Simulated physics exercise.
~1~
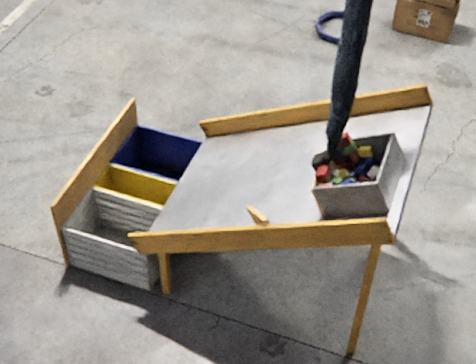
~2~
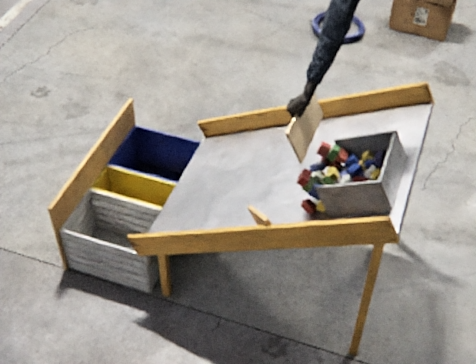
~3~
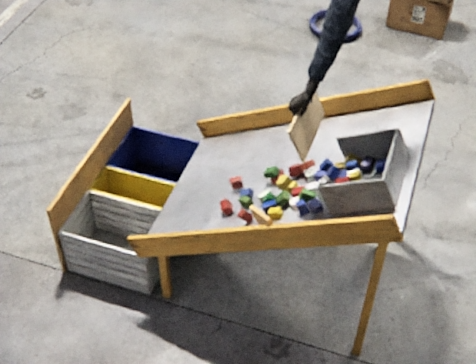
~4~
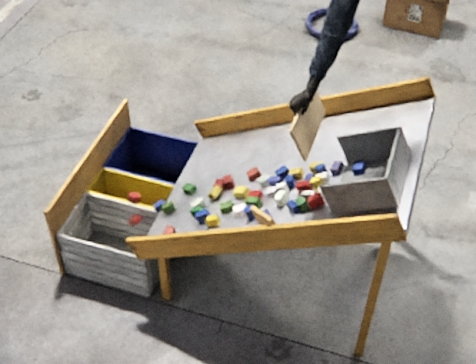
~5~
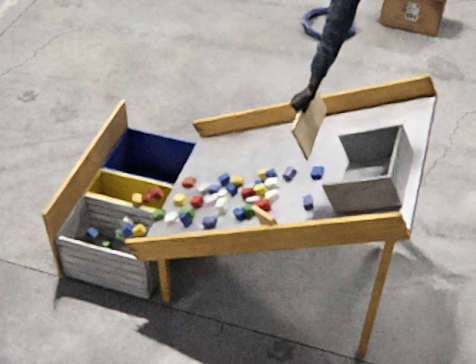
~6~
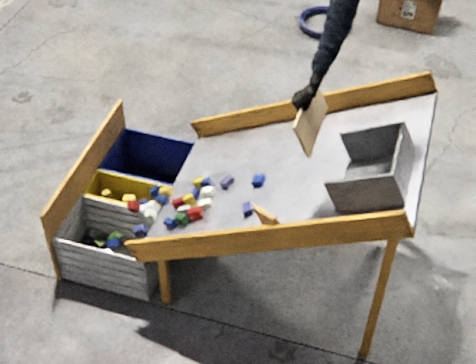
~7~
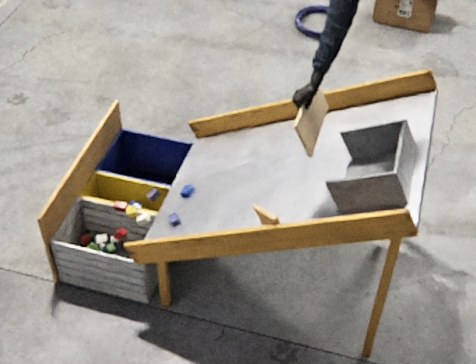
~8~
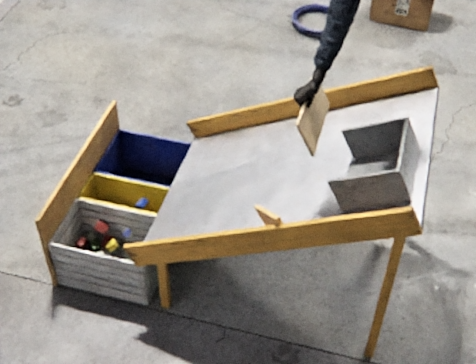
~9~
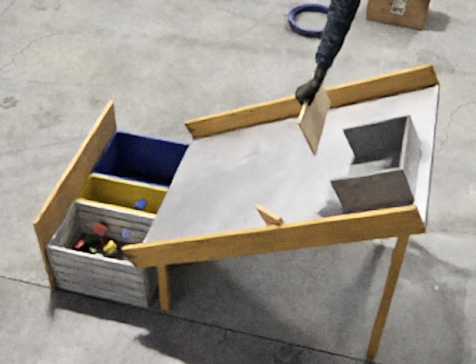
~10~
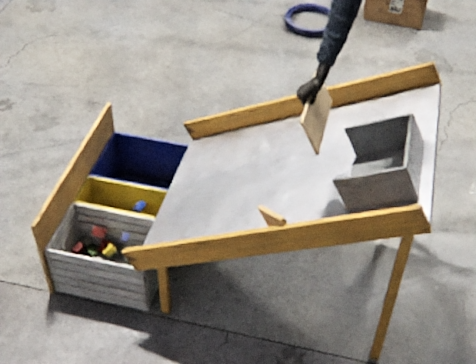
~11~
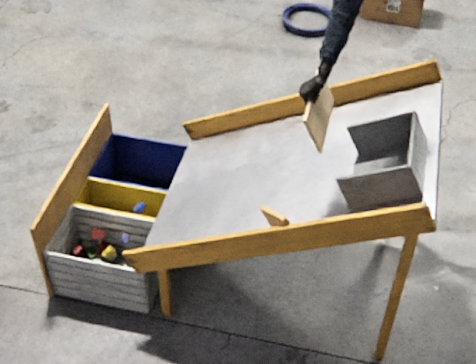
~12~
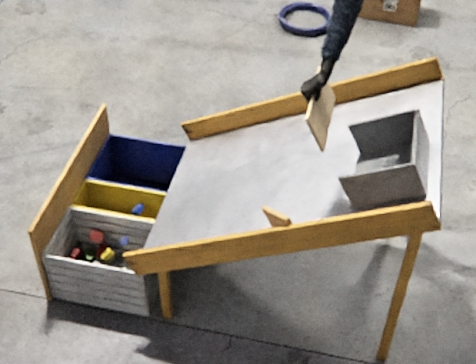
Colourful toy bricks slide down a sloped table and drop into the white and yellow bins.
